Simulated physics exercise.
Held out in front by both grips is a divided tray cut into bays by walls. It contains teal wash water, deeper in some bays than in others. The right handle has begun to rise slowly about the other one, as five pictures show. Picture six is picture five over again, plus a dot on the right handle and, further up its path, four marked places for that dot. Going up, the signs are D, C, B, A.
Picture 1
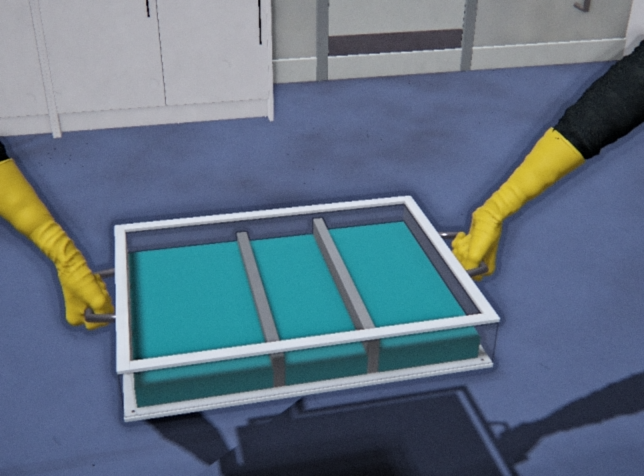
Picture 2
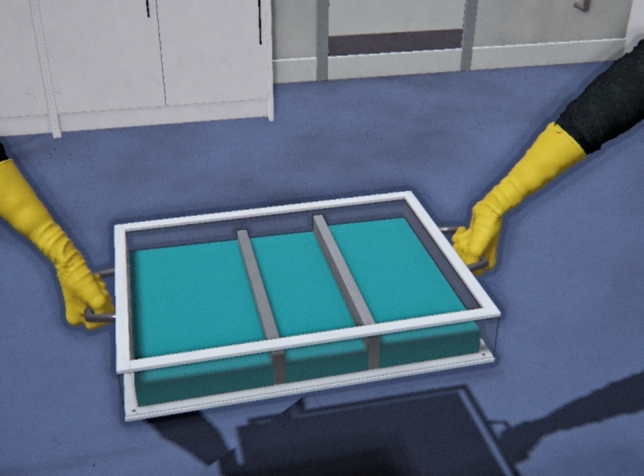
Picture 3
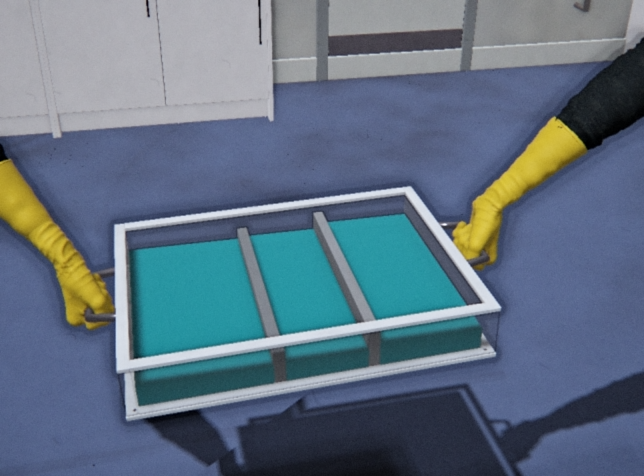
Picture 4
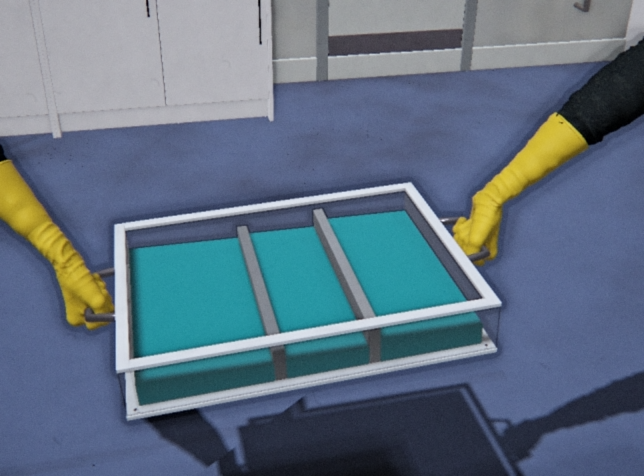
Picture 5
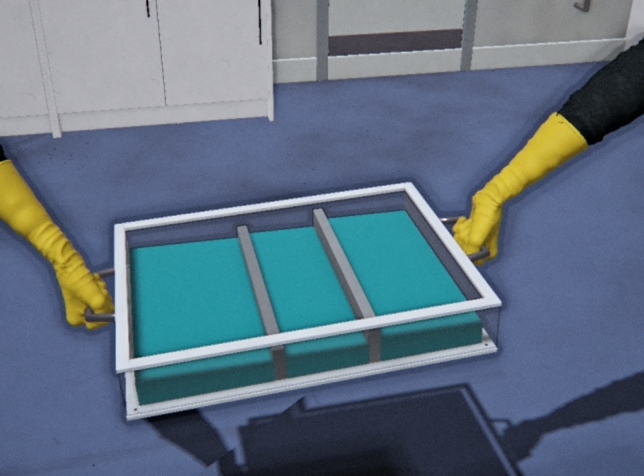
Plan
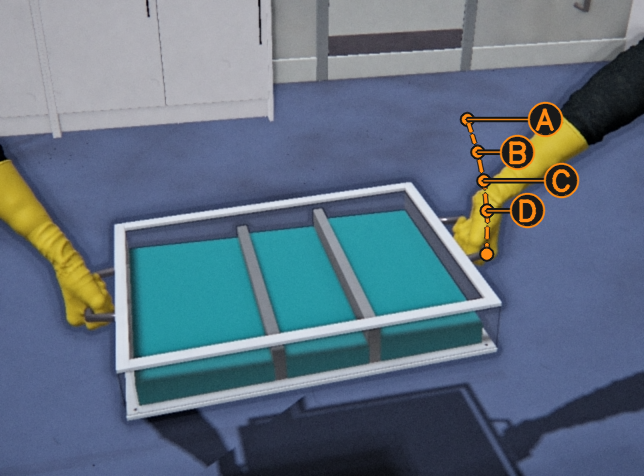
In a room, yellow-gloved hands tilt a tray of teal water slightly down left.
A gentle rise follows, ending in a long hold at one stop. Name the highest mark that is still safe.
I would pick stop B.
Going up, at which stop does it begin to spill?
A it is.
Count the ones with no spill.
Three of them.
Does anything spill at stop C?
No, that is safe.
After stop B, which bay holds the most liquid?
That is the left bay.
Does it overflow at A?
Yes, that goes wrong.
In orange, A at (467, 119); B at (477, 152); C at (483, 180); D at (487, 210).
If A is chosen, about 11 % goes over the rim.
If B is chosen, nothing spills; the left bay holds the most.
If C is chosen, nothing spills; the left bay holds the most.
If D is chosen, nothing spills; the left bay holds the most.
